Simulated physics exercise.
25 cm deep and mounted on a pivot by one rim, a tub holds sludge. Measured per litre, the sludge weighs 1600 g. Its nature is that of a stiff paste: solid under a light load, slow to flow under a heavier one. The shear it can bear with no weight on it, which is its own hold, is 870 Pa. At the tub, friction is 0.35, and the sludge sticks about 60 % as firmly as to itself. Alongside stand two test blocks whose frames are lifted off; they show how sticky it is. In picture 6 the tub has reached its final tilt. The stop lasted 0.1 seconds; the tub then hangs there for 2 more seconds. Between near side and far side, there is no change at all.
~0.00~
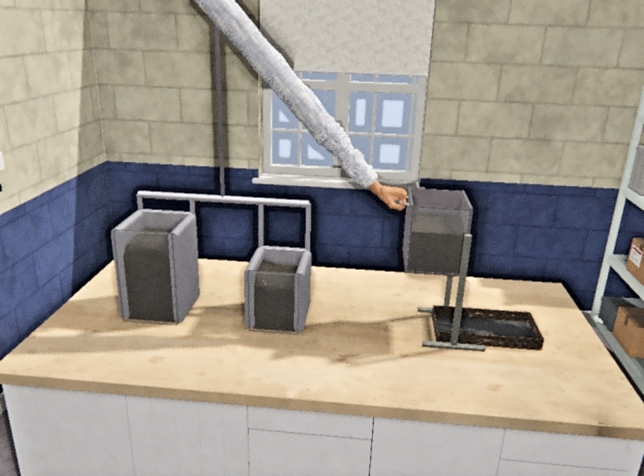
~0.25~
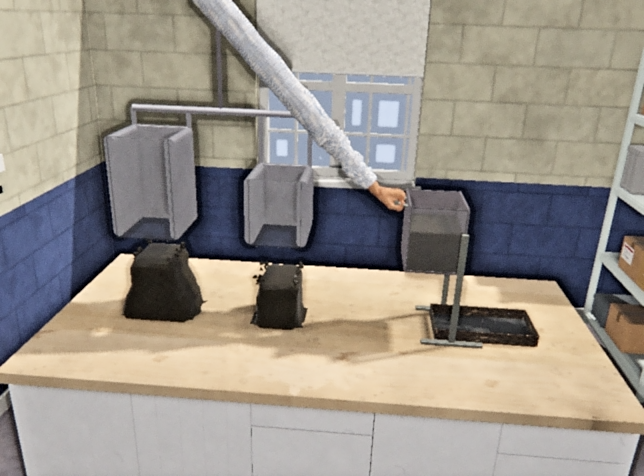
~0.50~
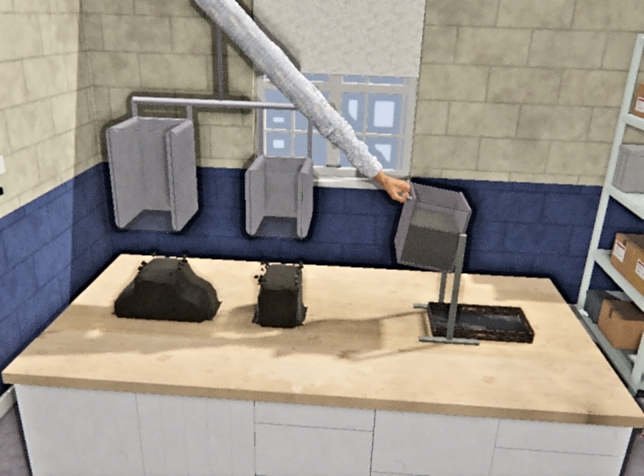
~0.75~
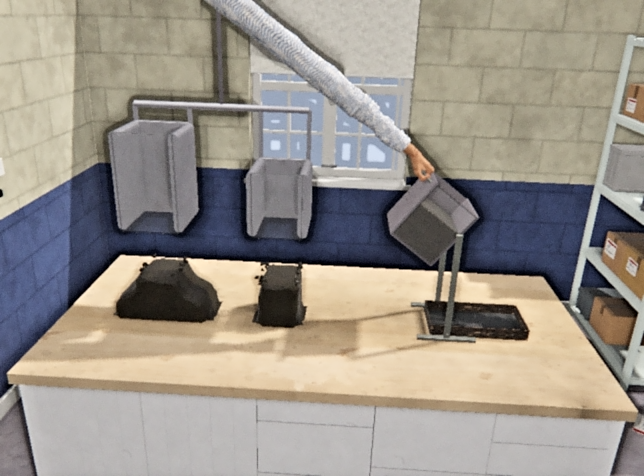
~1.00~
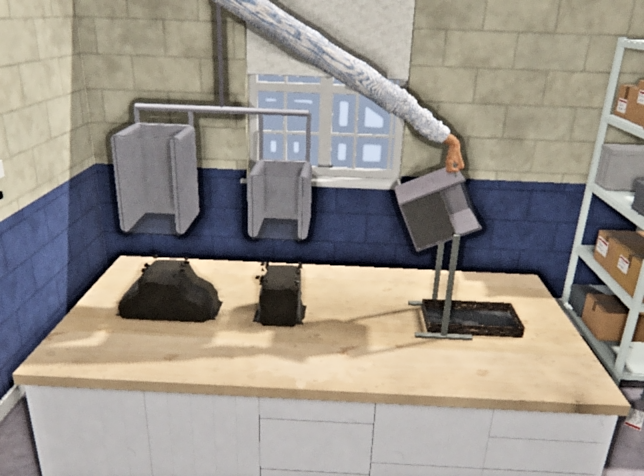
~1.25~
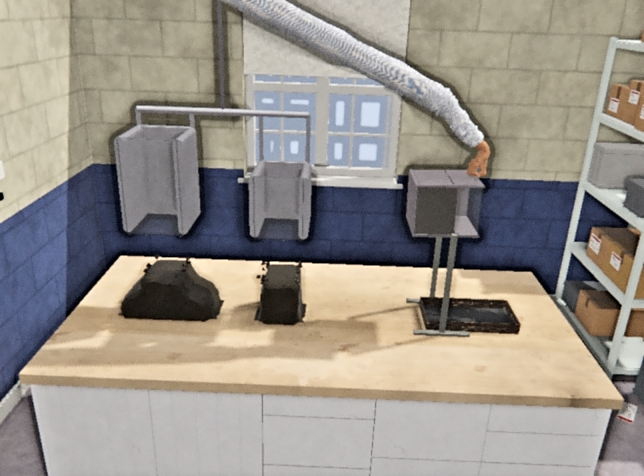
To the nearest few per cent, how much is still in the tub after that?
About 100 %.
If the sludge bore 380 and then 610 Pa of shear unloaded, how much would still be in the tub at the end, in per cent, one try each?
You'd see 70 percent the first time and 100 percent the second.
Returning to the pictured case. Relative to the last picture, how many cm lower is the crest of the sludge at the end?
Roughly 0 cm.
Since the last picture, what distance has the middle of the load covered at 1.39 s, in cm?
I'd estimate roughly 0 centimetres.
After 1.39 s, the tub is at 88 degrees and holds 100 %.
After 1.56 s, the tub is at 88 degrees and holds 100 %.
After 1.73 s, the tub is at 88 degrees and holds 100 %.
After 1.90 s, the tub is at 88 degrees and holds 100 %.
After 3.25 s, the tub is at 88 degrees and holds 100 %.
